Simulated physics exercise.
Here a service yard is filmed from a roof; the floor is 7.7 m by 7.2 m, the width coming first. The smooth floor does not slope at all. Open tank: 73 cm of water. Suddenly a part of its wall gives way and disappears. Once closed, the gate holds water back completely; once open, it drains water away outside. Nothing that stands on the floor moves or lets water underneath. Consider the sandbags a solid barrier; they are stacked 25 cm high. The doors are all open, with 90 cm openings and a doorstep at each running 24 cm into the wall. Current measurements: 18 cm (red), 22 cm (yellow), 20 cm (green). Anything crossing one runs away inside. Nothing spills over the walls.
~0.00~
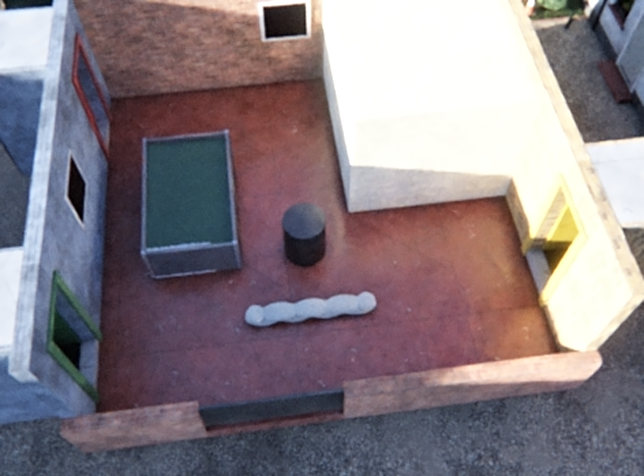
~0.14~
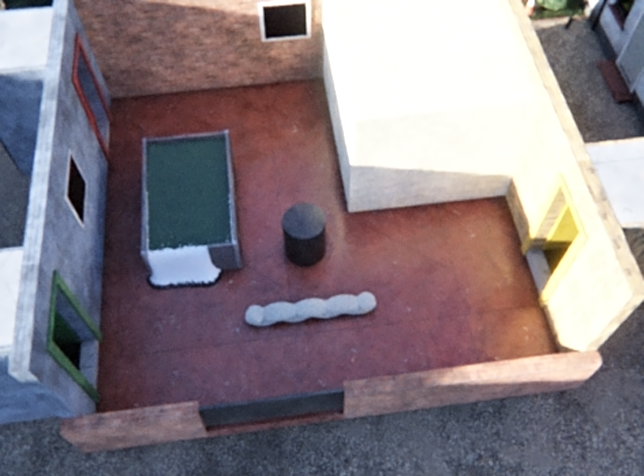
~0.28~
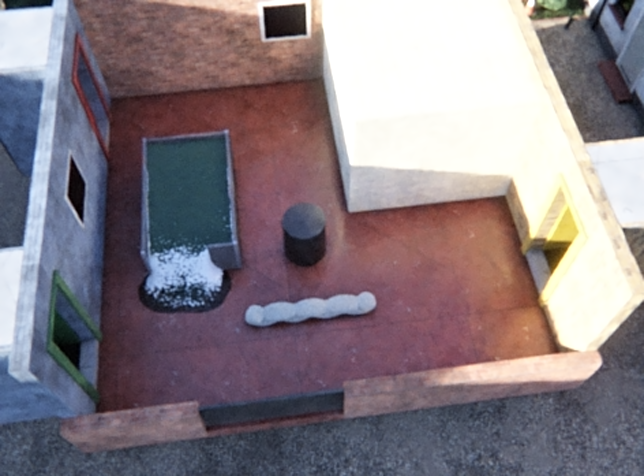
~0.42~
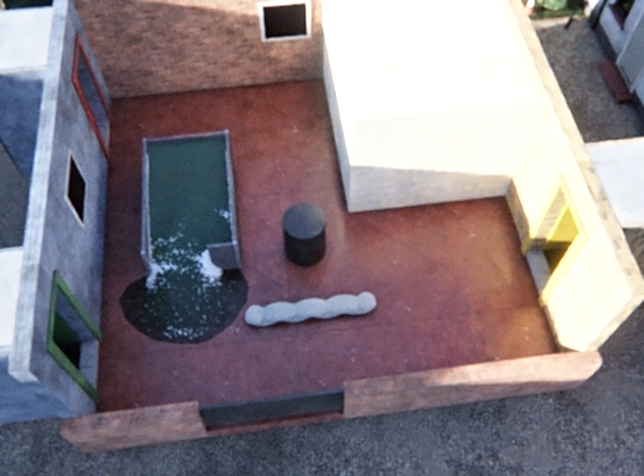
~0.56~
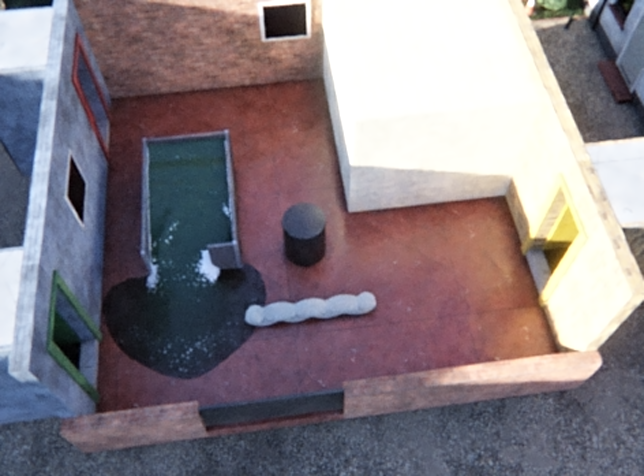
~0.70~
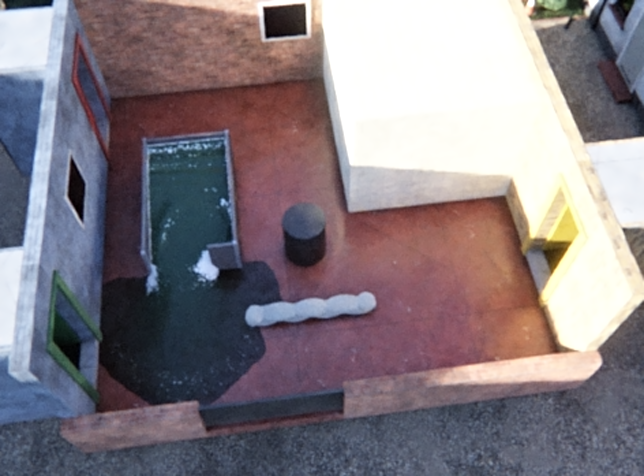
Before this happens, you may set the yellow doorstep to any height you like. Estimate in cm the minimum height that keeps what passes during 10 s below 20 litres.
I would say 12 cm.
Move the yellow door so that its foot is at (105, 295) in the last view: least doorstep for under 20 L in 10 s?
Around 8.0 cm would do it.
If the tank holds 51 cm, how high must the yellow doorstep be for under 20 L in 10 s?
7.0 cm.
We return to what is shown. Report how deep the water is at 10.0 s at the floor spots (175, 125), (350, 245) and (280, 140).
Approx. 3 / 8 / 1 cm.
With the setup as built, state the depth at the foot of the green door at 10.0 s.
It works out to about 8.0 centimetres deep.
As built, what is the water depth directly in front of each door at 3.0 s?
Red door: 0 cm; yellow door: 0 cm; green door: 28 cm.
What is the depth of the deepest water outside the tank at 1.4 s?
Around 51 centimetres.
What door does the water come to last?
That'd be the red one.
After 1.4 s water covers 20 % of the floor, deepest (51 cm) near (96, 431); it has not reached the yellow door.
After 3.0 s water covers 35 % of the floor, deepest (30 cm) near (153, 360); it has not reached the yellow door.
After 10.0 s water covers 90 % of the floor, deepest (15 cm) near (507, 218); 12 cm at the yellow door, 0 litres in over its 22 cm doorstep.
At the yellow door as built, the water arrived by 3.9 s and peaked near 20 cm at 4.8 s.
Run again over the same 10 s with other heights there, 27 litres in over 11 cm, 7 litres over 14.5 cm. The limit of 20 litres is kept from about 12 cm up.
